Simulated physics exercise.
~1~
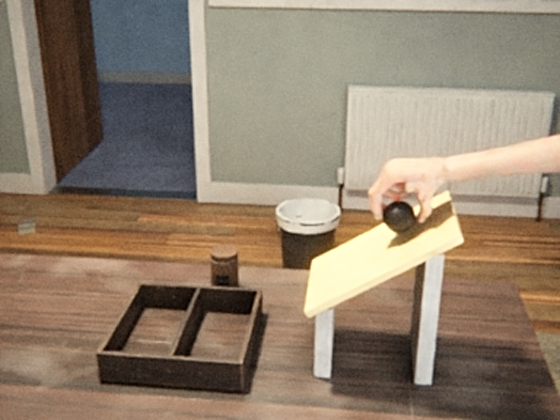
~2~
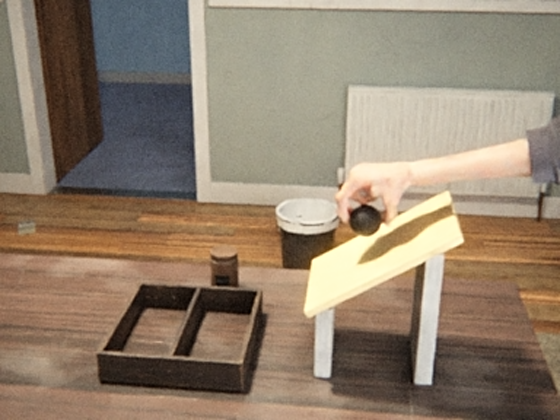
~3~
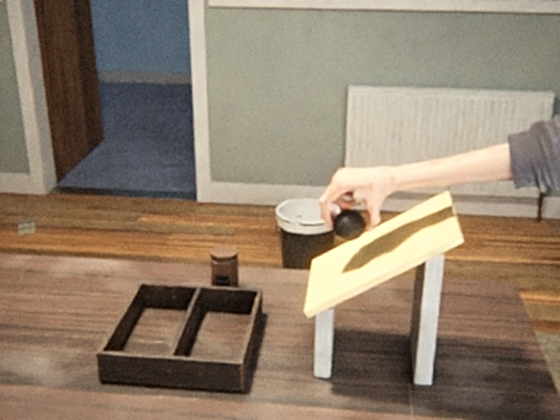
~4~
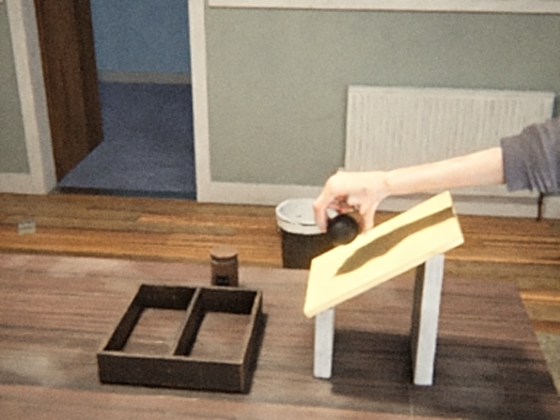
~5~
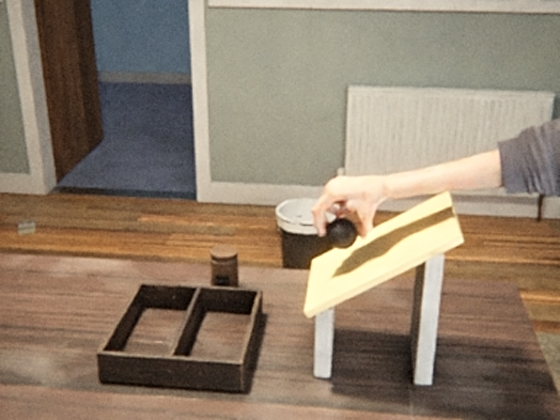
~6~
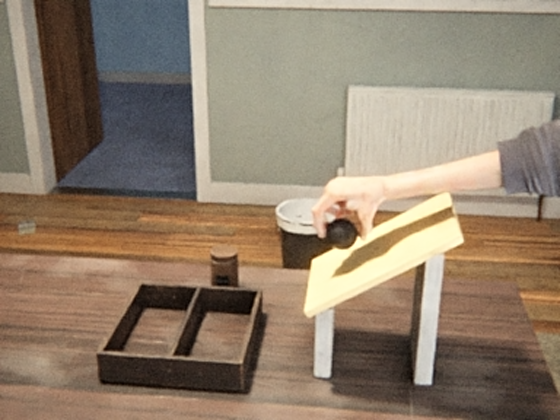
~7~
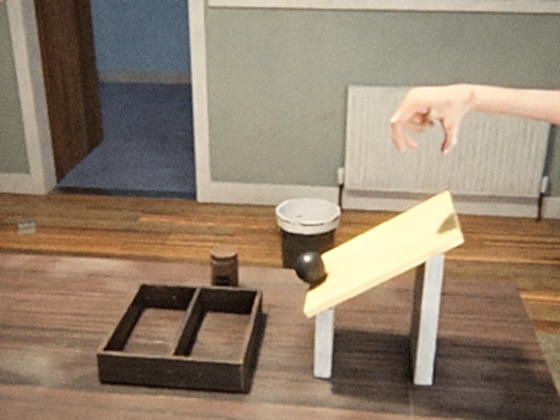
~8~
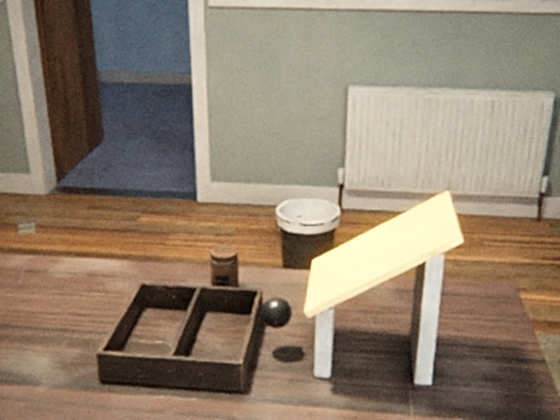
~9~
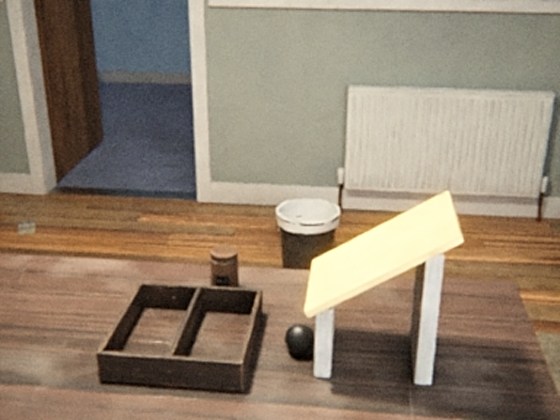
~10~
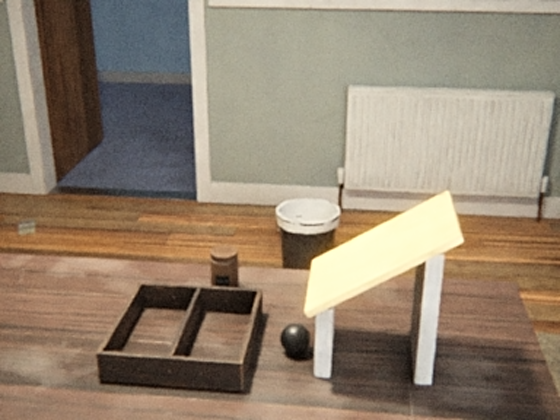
A sloping yellow board on white legs stands at the right of a brown wooden tabletop, facing a dark, open tray with two bays at the left, while a small brown jar sits just behind the tray. The fixed, slightly raised view also takes in a bin, a white radiator, green walls and a doorway. A hand holding a black ball moves it left down the slope, pauses, then lets go and draws back. The ball rolls off the low edge, drops beside the tray and shifts back right, resting outside both bays near the board's front leg.
